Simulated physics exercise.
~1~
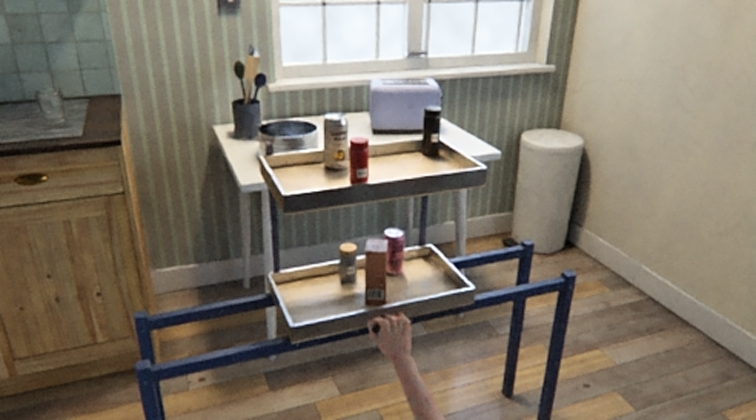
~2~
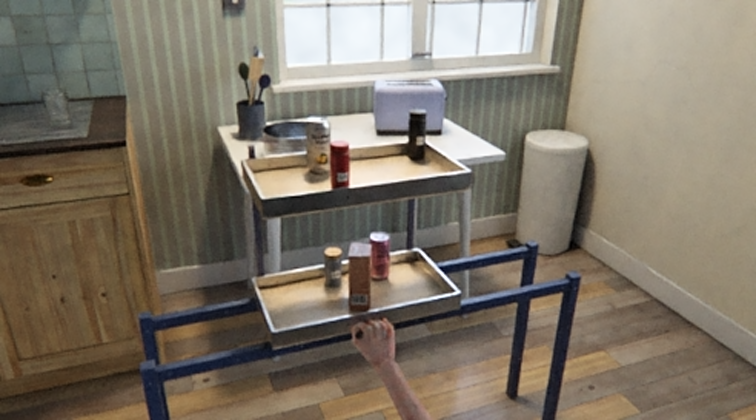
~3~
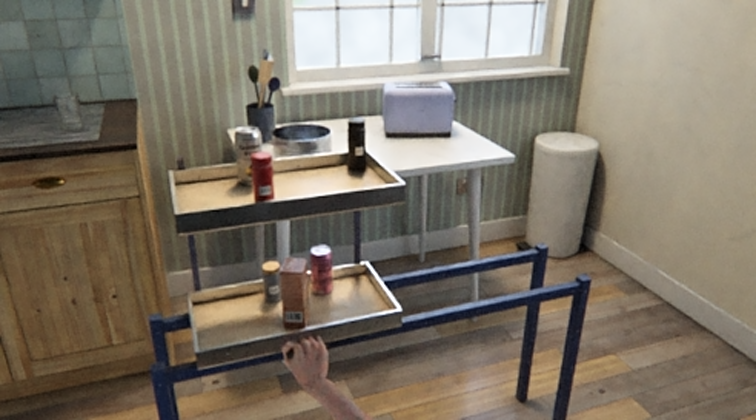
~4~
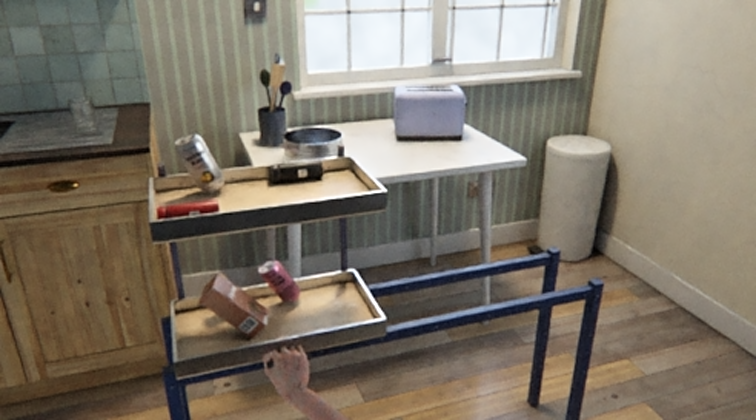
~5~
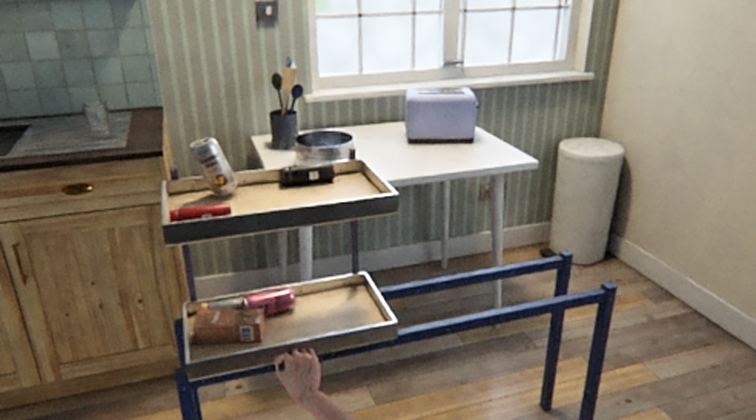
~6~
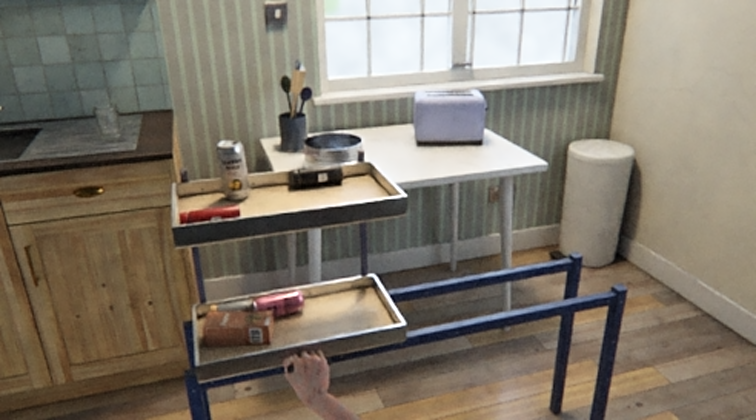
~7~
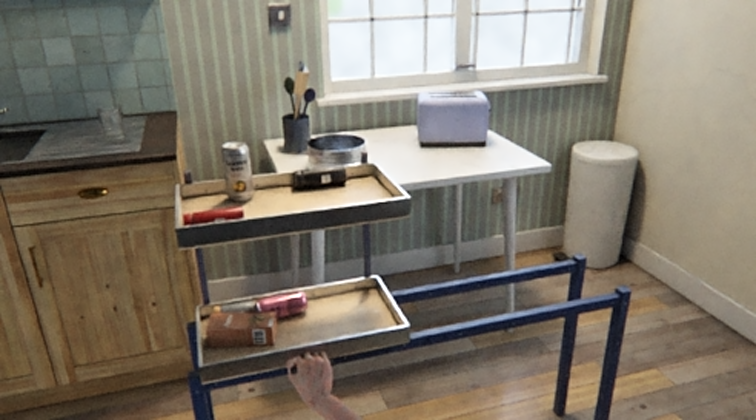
A hand sliding a two-level tray left along blue rails, toppling shakers, a pink can and a carton while the white can ends upright.
